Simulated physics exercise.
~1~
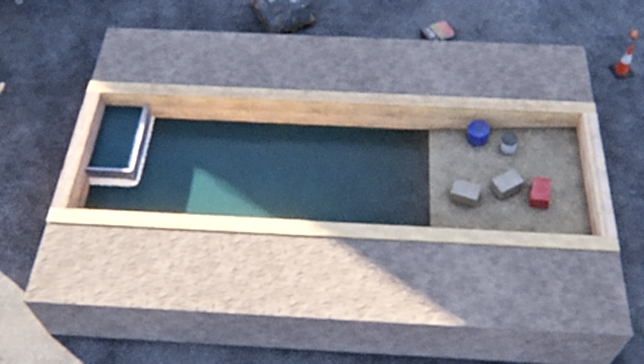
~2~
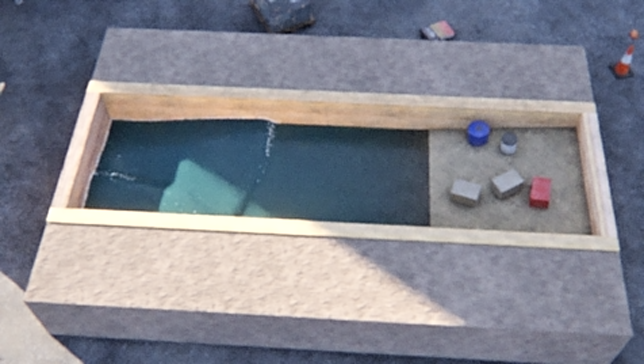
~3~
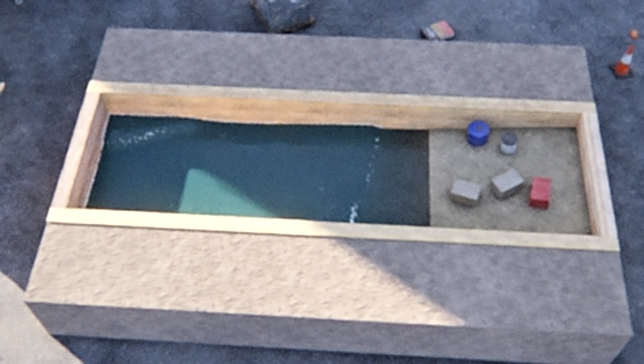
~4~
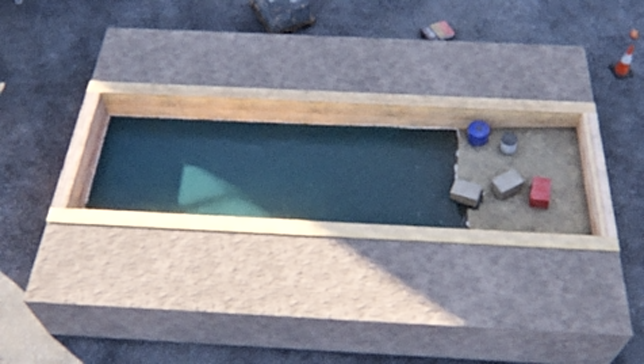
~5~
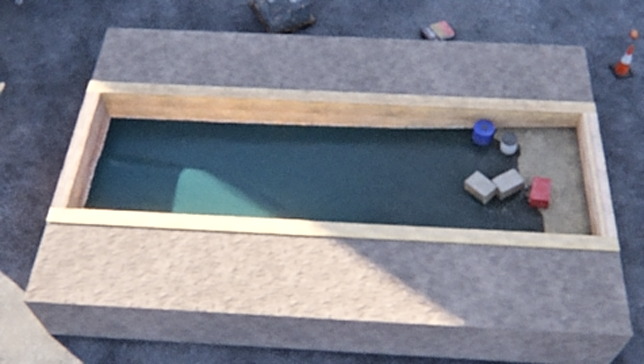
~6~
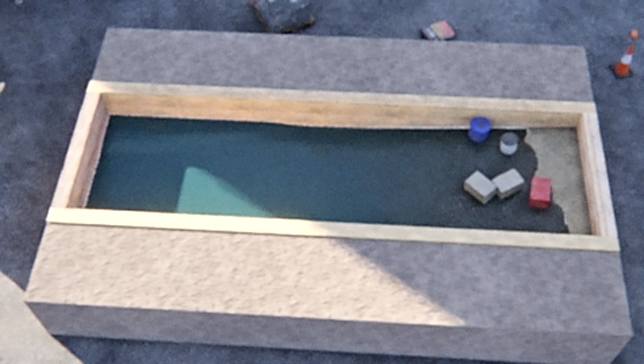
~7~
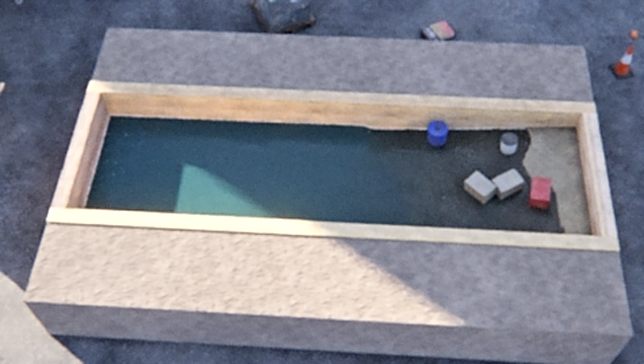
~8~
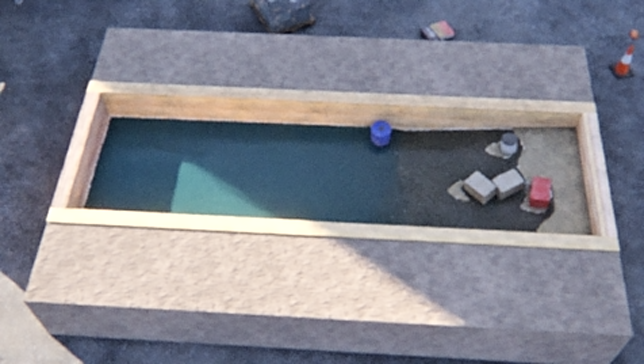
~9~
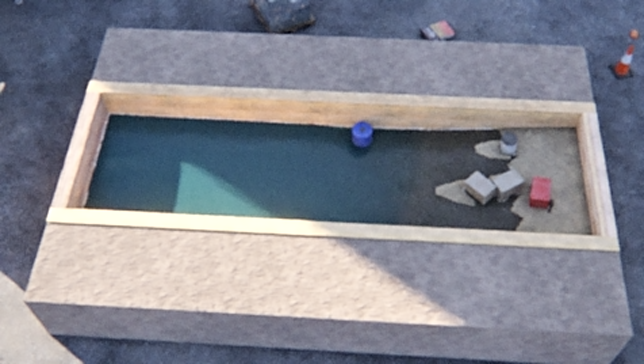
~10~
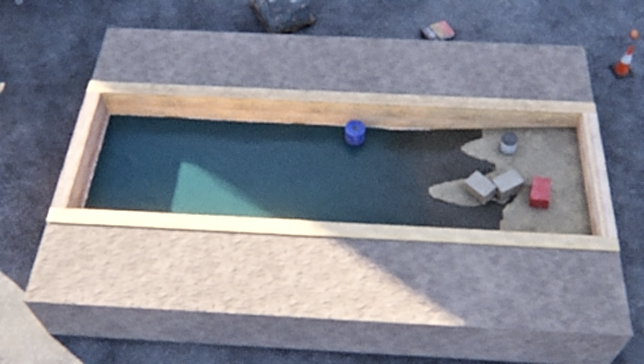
In a walled sandy bay, a wave runs right up the slope, nudging a grey crate and drawing the blue tub back left, afloat.
